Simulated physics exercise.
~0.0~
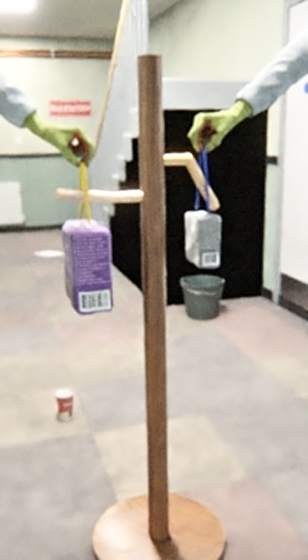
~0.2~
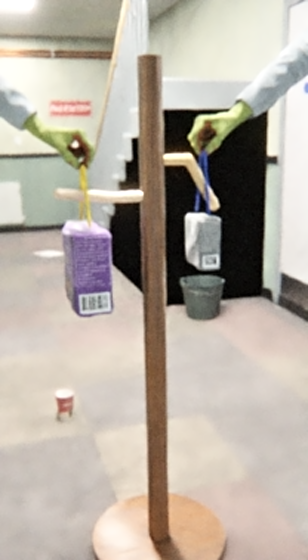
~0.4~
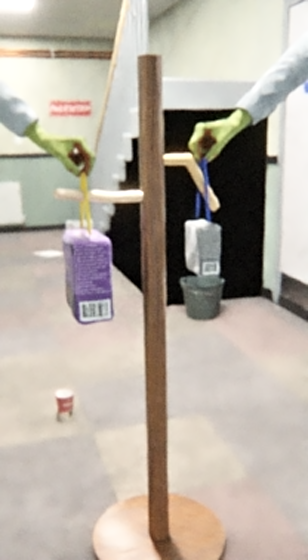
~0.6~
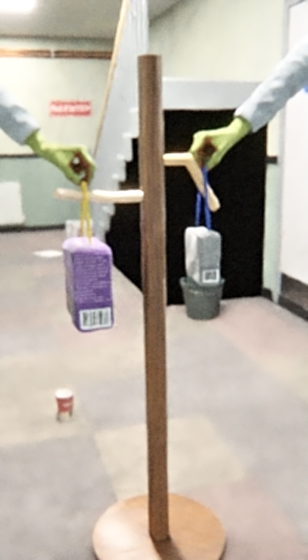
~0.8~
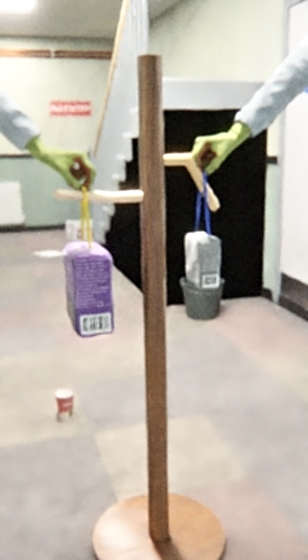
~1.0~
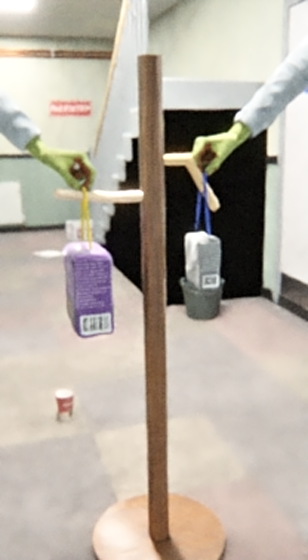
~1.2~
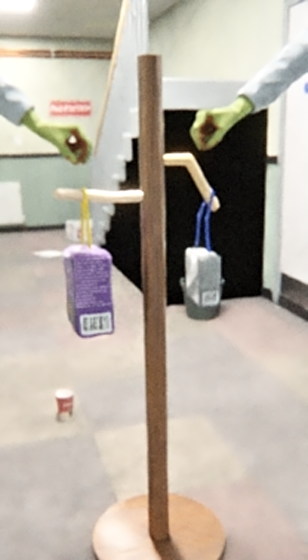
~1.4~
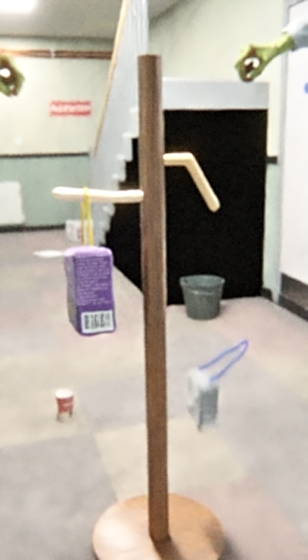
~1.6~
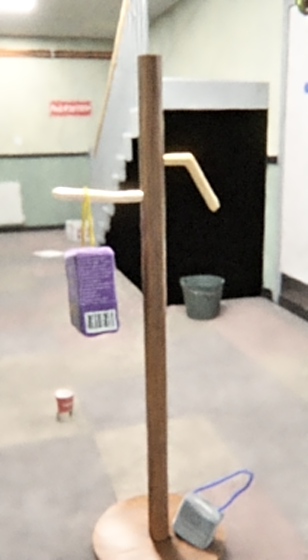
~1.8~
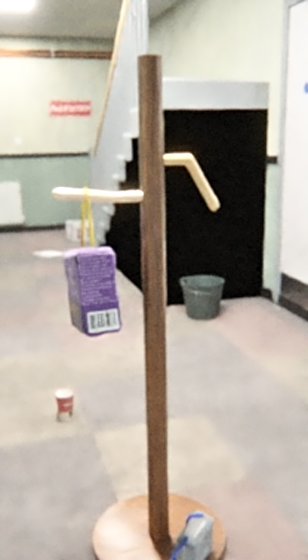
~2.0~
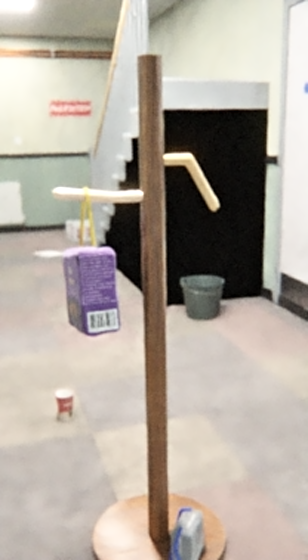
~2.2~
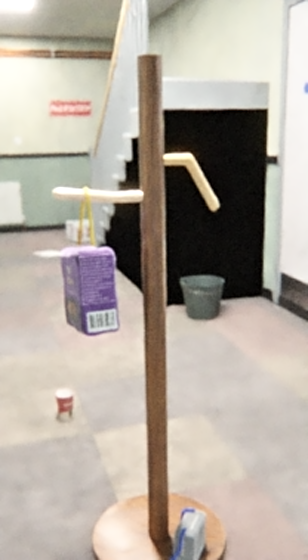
A purple sack and a grey pouch are lowered by two gloved hands onto the pegs of a wooden coat stand and released; the purple sack stays hanging on the left peg, while the grey pouch slips off the sloping right peg and lands at the stand's base.
